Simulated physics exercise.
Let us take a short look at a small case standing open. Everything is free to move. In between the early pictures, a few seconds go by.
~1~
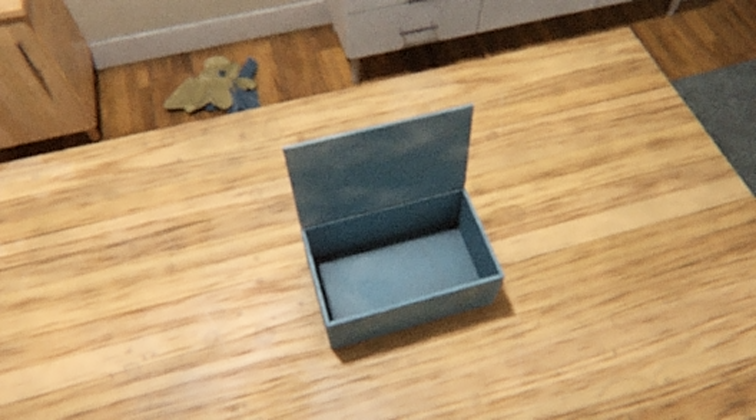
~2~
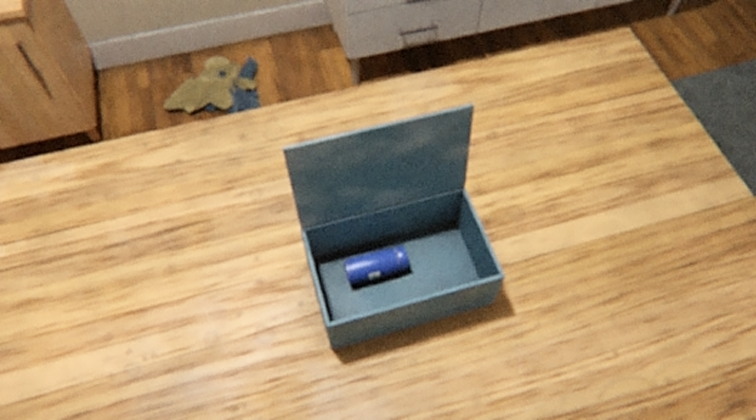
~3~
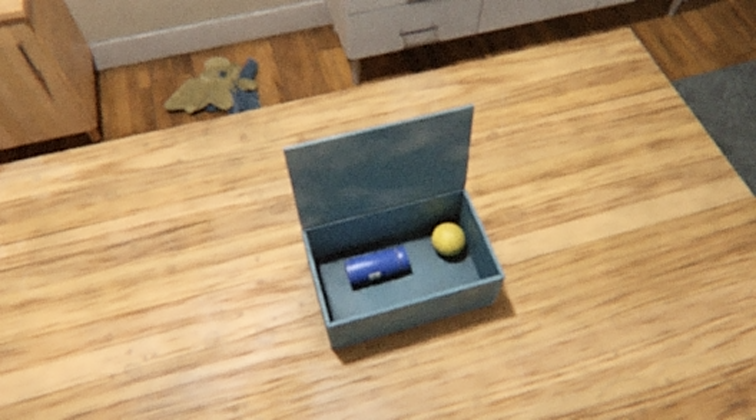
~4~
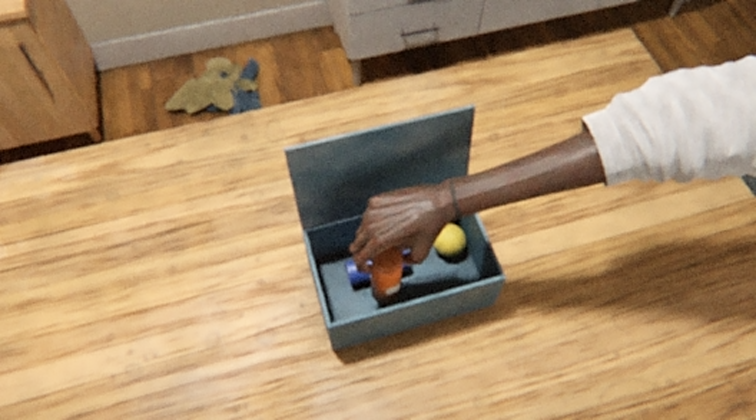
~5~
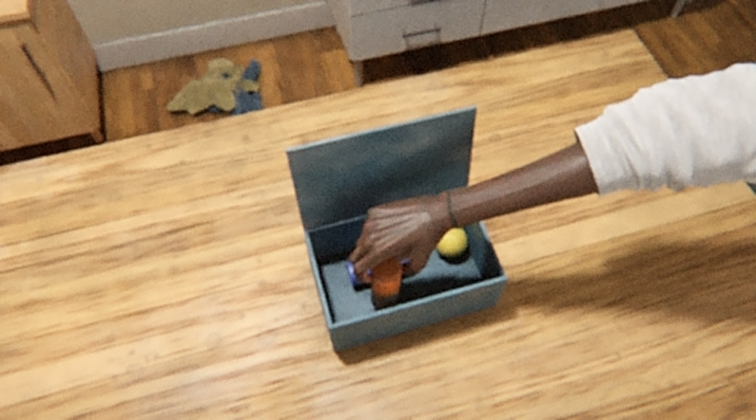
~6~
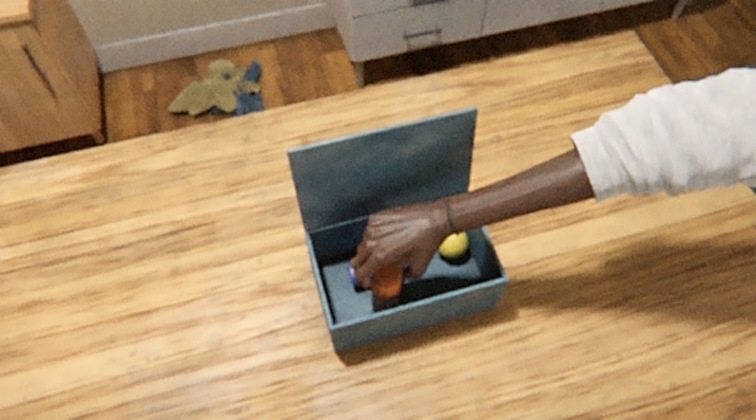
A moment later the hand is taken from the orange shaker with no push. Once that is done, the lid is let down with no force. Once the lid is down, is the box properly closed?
No, the lid is still ajar.
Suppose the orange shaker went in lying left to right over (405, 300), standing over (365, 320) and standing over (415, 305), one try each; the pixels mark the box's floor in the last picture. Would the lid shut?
With the first placement it drops into place; with the second it can't come down; with the third it can't come down.
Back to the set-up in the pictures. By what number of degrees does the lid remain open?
Angle: About 18°.
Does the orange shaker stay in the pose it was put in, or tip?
The orange shaker keeps its pose.
Then, 1.30 s on from there, lid 80° above the rim.
Then, 1.70 s on from there, lid 45° above the rim.
Then, 2.70 s on from there, lid 17° above the rim.
In the end, lid 17° above the rim; all 3 unmoved. At the end, from the last picture's camera, orange shaker near (386, 288).
